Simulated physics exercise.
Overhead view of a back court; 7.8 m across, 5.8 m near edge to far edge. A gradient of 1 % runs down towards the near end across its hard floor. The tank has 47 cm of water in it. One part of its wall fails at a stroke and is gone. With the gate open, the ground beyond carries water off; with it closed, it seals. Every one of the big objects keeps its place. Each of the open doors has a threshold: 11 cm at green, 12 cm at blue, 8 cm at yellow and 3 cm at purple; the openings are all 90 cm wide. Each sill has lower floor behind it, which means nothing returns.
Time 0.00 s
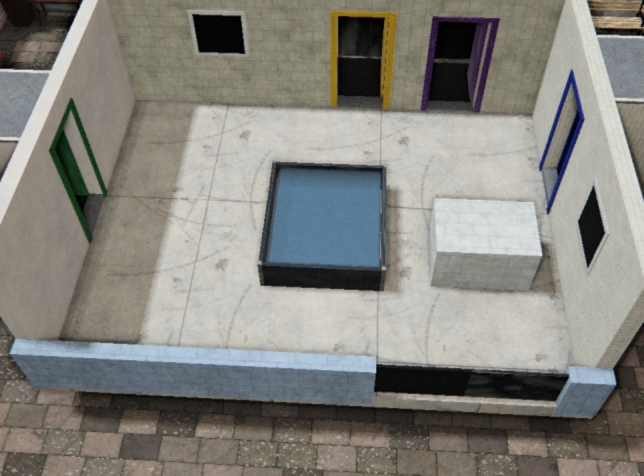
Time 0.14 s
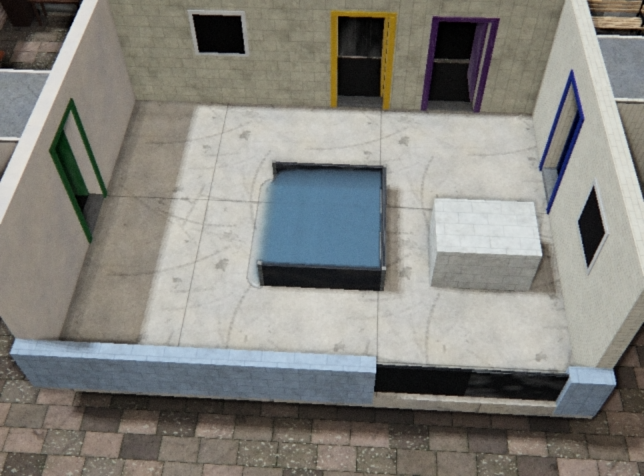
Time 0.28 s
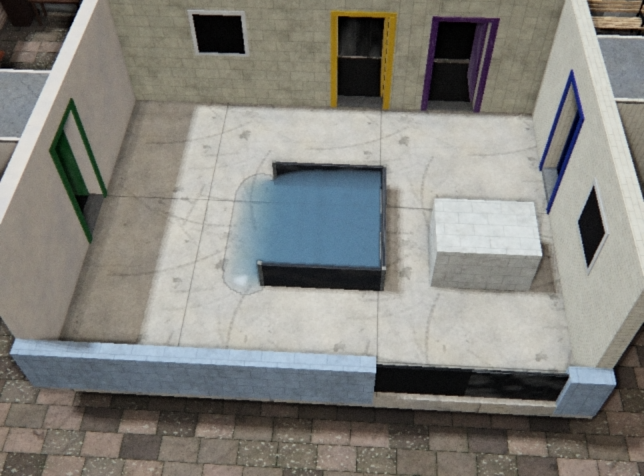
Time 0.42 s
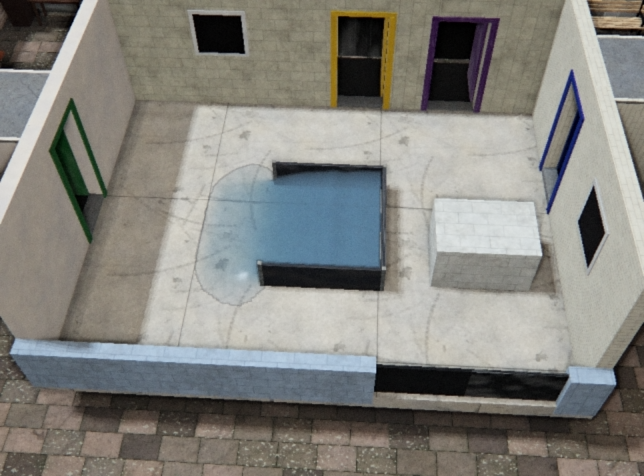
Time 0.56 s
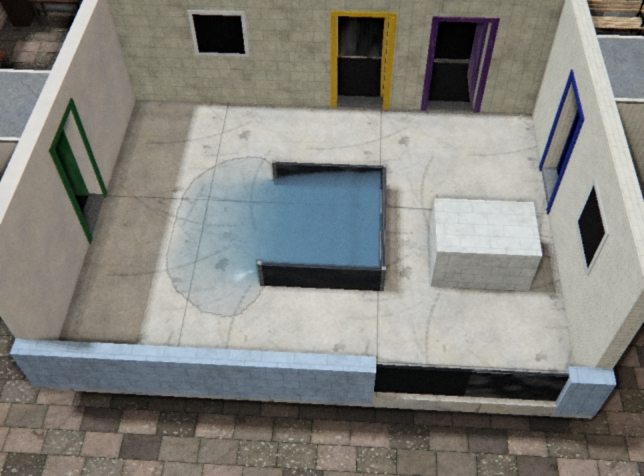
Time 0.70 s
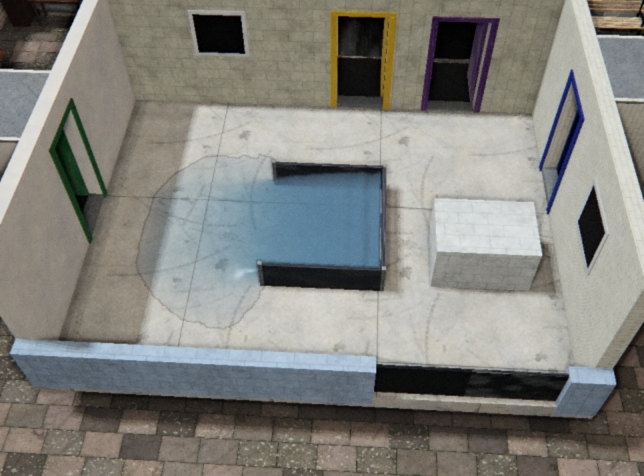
Water in a dark-walled tank poured out across the pale floor of a walled court when the tank's left side vanished, spreading leftward in a widening, rounded sheet toward the side with the green-framed door.
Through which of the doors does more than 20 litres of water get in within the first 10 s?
The green door lets in more than 20 litres; the blue door does not let in more than 20 litres; the yellow door does not let in more than 20 litres; the purple door does not let in more than 20 litres.
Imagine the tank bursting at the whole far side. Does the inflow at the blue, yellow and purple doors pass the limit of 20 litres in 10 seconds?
Then it goes blue fine, yellow too high, purple too high.
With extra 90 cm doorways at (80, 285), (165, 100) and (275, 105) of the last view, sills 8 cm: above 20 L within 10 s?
Check each in turn: The first succeeds, the second succeeds, the third fails.
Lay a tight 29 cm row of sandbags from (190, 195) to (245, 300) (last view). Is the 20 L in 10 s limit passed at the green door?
Outcome - green: Pass.
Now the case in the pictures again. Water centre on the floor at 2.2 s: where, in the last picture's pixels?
Centre: Approx. (210, 234) px.
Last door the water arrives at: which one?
It is the blue one.
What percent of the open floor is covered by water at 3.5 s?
I'd say around 35 % is wet.
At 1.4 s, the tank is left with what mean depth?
About 25 cm.
After 1.4 s water covers 30 % of the floor and is deepest (24 cm) near (94, 231); green door 22 cm at the sill, 8 L in, blue door not reached, yellow door not reached, purple door not reached.
After 2.2 s water covers 35 % of the floor and is deepest (30 cm) near (51, 365); green door 26 cm at the sill, 66 L in, blue door not reached, yellow door not reached, purple door not reached.
After 3.5 s water covers 35 % of the floor and is deepest (24 cm) near (51, 365); green door 17 cm at the sill, 130 L in, blue door not reached, yellow door not reached, purple door not reached.
After 6.0 s water covers 70 % of the floor and is deepest (12 cm) near (51, 365); green door 8 cm at the sill, 141 L in, blue door not reached, yellow door 2 cm at the sill, 0 L in, purple door not reached.
After 10.0 s water covers 90 % of the floor and is deepest (10 cm) near (504, 388); green door 5 cm at the sill, 141 L in, blue door 6 cm at the sill, 0 L in, yellow door 1 cm at the sill, 0 L in, purple door 1 cm at the sill, 0 L in.
